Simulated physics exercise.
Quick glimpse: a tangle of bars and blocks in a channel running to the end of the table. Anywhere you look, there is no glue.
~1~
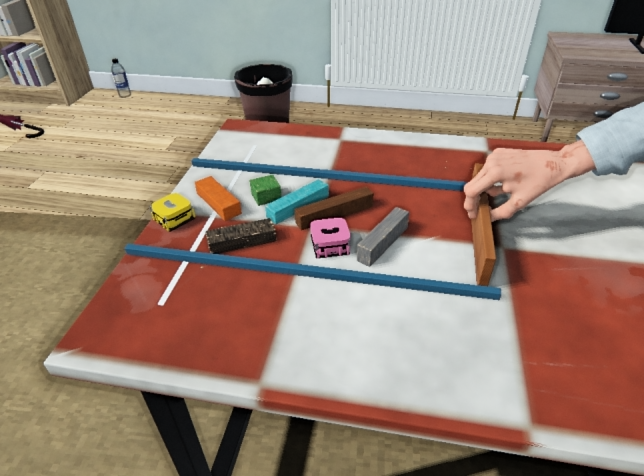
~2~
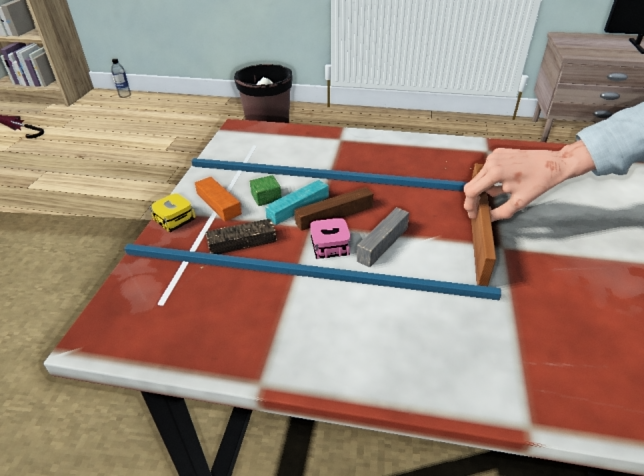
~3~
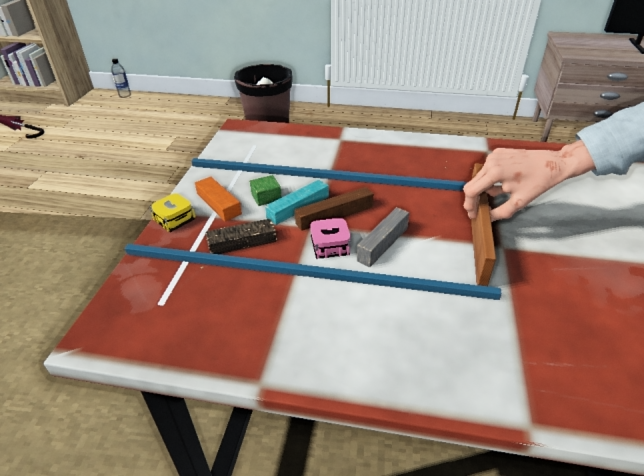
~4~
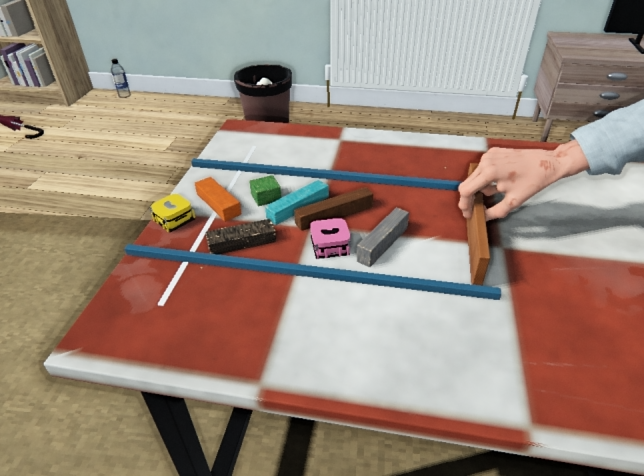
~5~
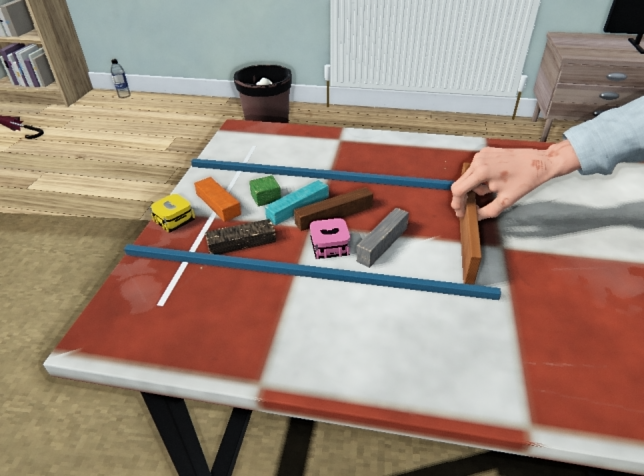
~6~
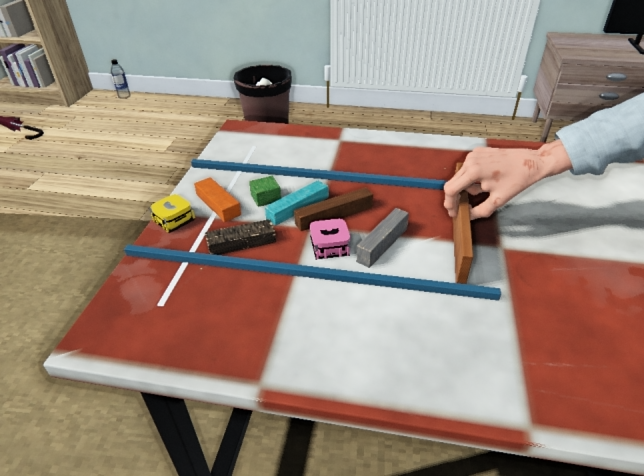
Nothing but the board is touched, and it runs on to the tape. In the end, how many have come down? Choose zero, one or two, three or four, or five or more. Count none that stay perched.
By the end, three or four have come down.
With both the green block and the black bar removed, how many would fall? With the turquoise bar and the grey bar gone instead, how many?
Result: 2, then 1.
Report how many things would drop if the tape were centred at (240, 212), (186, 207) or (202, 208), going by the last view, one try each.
You'd get 0, then 7, then 3.
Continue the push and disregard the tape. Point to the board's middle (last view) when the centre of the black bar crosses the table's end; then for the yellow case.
About (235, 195), and about (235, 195) for the other.
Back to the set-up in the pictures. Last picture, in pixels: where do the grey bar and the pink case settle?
Grey bar at about (199, 218), pink case at about (170, 226).
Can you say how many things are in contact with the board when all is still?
3 in contact.
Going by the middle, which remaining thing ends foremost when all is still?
It's the green block.
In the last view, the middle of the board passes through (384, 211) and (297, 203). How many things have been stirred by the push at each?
First 1, after that 6.
Soon after, none off yet; yellow case at rest near (173, 213); orange bar at rest near (217, 199); black bar at rest near (241, 237).
Then, none off yet; yellow case at rest near (173, 213); orange bar moving near (215, 198); black bar moved about its own width near (192, 234).
At rest, the number that fall off is three or four; fallen, black bar, orange bar and yellow case.
